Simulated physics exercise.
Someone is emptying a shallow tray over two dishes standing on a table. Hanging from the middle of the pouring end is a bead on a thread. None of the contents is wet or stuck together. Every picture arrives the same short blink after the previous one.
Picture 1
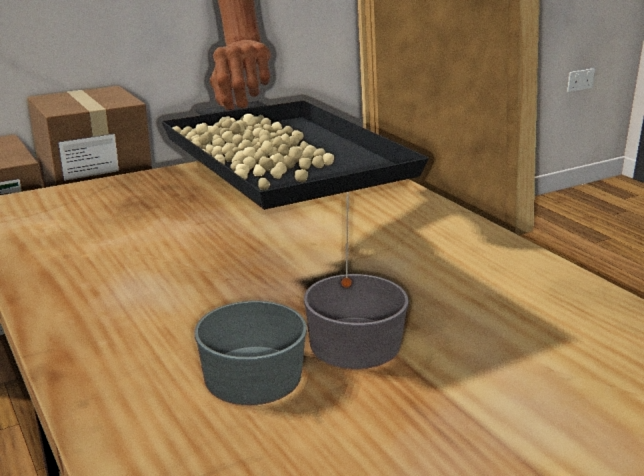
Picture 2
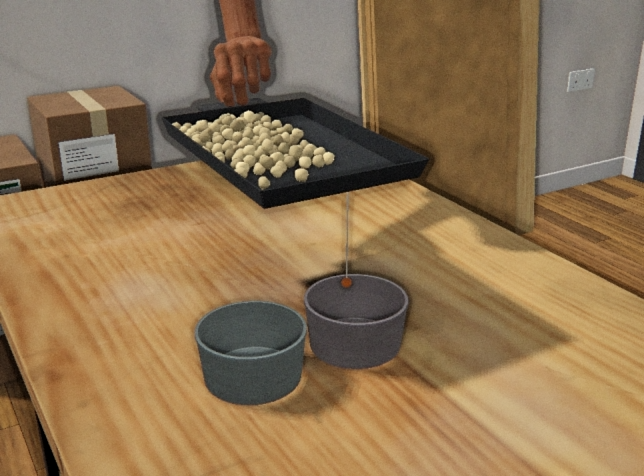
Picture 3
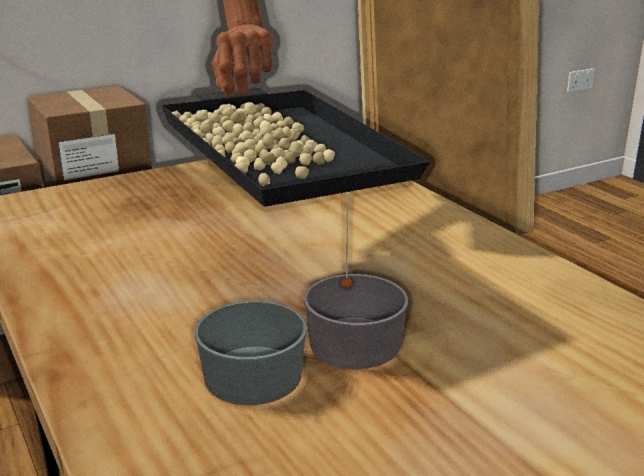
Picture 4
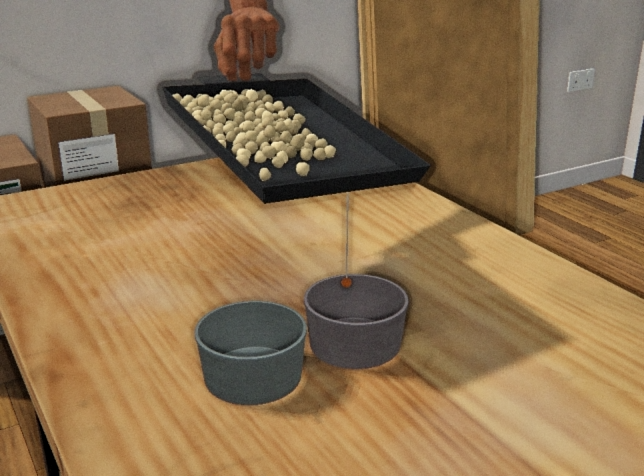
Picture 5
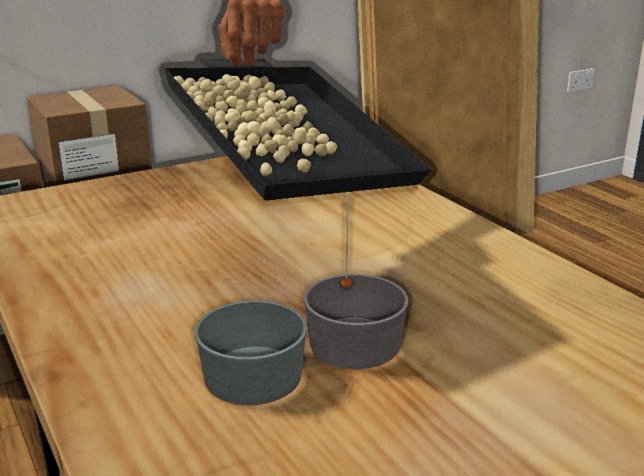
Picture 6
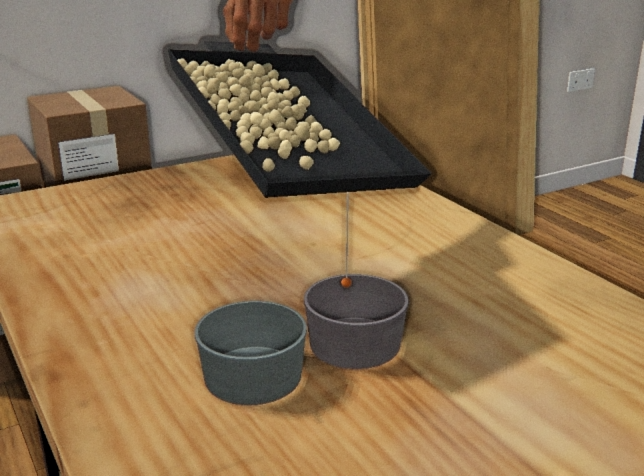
A dark shallow tray of pale round nuts, a hand at its far end, starts nearly level above two small dishes on a wooden table. The hand steadily raises the far end, steepening the tray, and the pouring end dips slightly at its right corner while the nuts stay bunched toward the left.
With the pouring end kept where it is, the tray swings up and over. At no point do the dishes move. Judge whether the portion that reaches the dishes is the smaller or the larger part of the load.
It is the smaller part.
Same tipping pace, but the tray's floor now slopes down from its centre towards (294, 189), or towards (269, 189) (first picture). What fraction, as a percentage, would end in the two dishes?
Somewhere close to 60 % the first time, 70 % the second.
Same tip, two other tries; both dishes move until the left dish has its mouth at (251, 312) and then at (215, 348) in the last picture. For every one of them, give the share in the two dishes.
The first position comes out at 0 per cent, the other at 0 per cent.
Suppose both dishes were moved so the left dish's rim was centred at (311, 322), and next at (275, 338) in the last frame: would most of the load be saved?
At place one the bulk; at place two the minor share.
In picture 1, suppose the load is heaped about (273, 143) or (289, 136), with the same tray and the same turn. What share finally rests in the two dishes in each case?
Near 10 per cent and near 20 per cent.
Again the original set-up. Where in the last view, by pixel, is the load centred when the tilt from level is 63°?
The middle of the pieces lands at roughly (381, 156).
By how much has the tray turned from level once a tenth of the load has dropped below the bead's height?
Tilt: Around 70 degrees.
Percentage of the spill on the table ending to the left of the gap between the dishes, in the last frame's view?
Left share: Some 0 per cent.
Soon after the last picture, tray tipped steeply; most on the tray; a stray few outside both; a small part in the air.
A little later, tray tipped past a quarter turn; about a third on the tray; a small part in the right dish; about half outside both; about a quarter in the air.
Later still, tray tipped past a quarter turn; a small part in the right dish; most outside both.
At rest, tray tipped past a quarter turn; none in the left dish; a small part in the right dish; most outside both.
